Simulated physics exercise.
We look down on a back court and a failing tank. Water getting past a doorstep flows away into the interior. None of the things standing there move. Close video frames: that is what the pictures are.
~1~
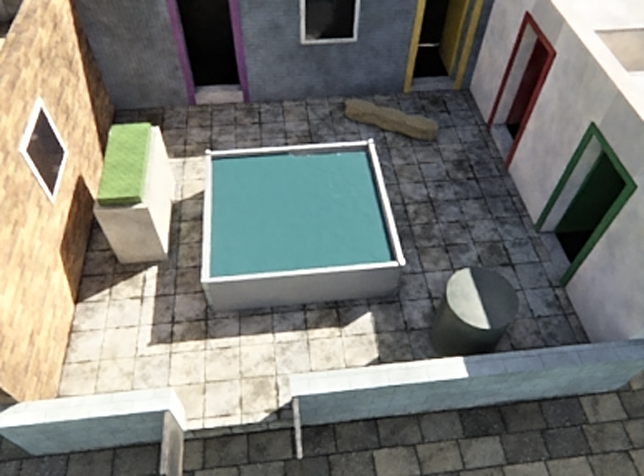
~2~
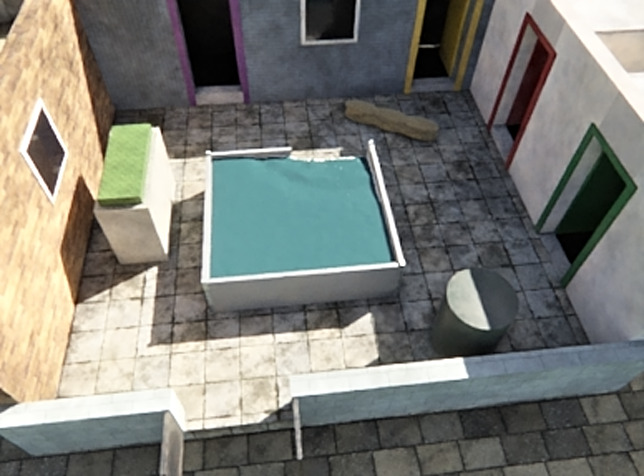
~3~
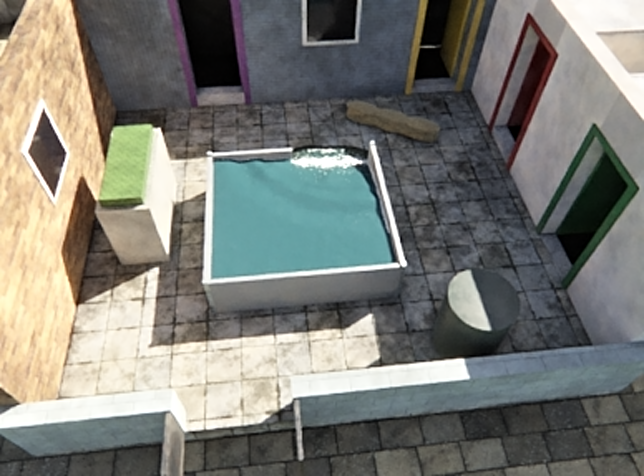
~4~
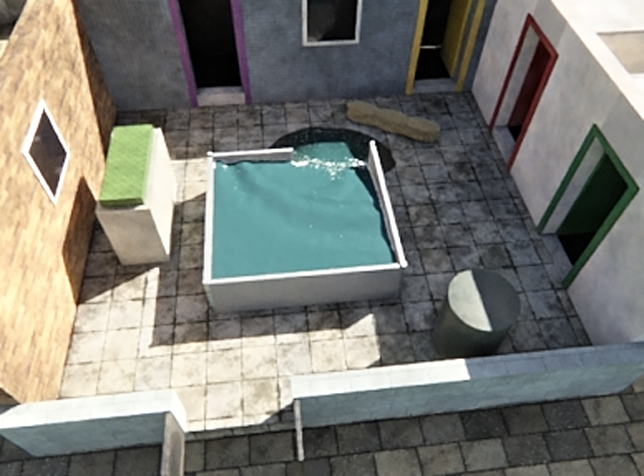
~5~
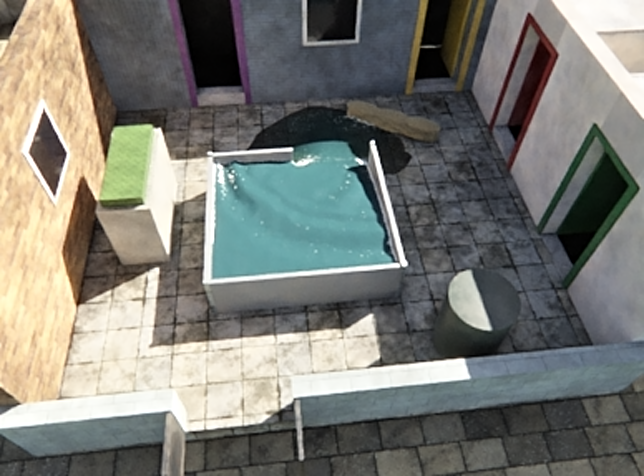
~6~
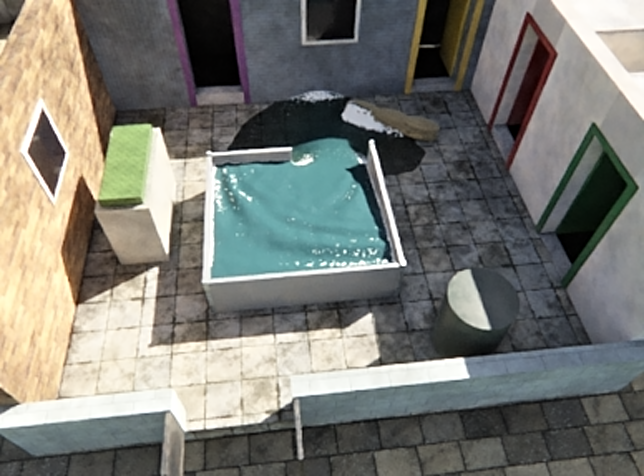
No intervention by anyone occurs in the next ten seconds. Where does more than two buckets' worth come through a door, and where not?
Outcome: Purple door: Little enough water. Green door: Too much water. Yellow door: Little enough water. Red door: Little enough water.
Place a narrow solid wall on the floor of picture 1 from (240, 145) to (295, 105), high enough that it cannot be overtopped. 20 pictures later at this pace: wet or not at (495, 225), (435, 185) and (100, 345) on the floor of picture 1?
Results in order: Swamped / swamped / bone-dry.
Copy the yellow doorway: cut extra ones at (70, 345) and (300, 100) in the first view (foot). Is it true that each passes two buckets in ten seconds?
Taking them in order, one undershoots and the other overshoots.
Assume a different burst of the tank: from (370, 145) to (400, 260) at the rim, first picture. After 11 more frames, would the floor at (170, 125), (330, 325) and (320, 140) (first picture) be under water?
So: Spared, then spared, then spared.
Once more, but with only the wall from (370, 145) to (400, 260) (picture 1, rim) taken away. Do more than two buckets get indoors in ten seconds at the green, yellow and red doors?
Here's how it goes: The green door crosses the threshold, then the yellow door crosses the threshold, then the red door crosses the threshold.
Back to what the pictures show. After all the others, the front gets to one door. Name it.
It's the green-painted one.
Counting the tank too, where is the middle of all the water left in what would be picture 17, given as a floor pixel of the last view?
Estimate: (310, 194).
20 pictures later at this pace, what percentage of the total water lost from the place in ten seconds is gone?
It should be close to 0 percent by then.
A moment on, water covers 20 % of the floor; the purple door wet at the sill, nothing in, the green door not reached, the yellow door not reached, the red door not reached.
Next, water covers 35 % of the floor; the purple door wet at the sill, nothing in, the green door not reached, the yellow door wet at the sill, nothing in, the red door wet at the sill, nothing in.
Then, water covers 55 % of the floor; the purple door wet at the sill, nothing in, the green door under two buckets in, the yellow door wet at the sill, nothing in, the red door wet at the sill, nothing in.
Later, water covers 85 % of the floor; the purple door wet at the sill, nothing in, the green door under two buckets in, the yellow door under two buckets in, the red door wet at the sill, nothing in.
In the end, water covers 95 % of the floor; the purple door wet at the sill, nothing in, the green door over two buckets in, the yellow door under two buckets in, the red door wet at the sill, nothing in.
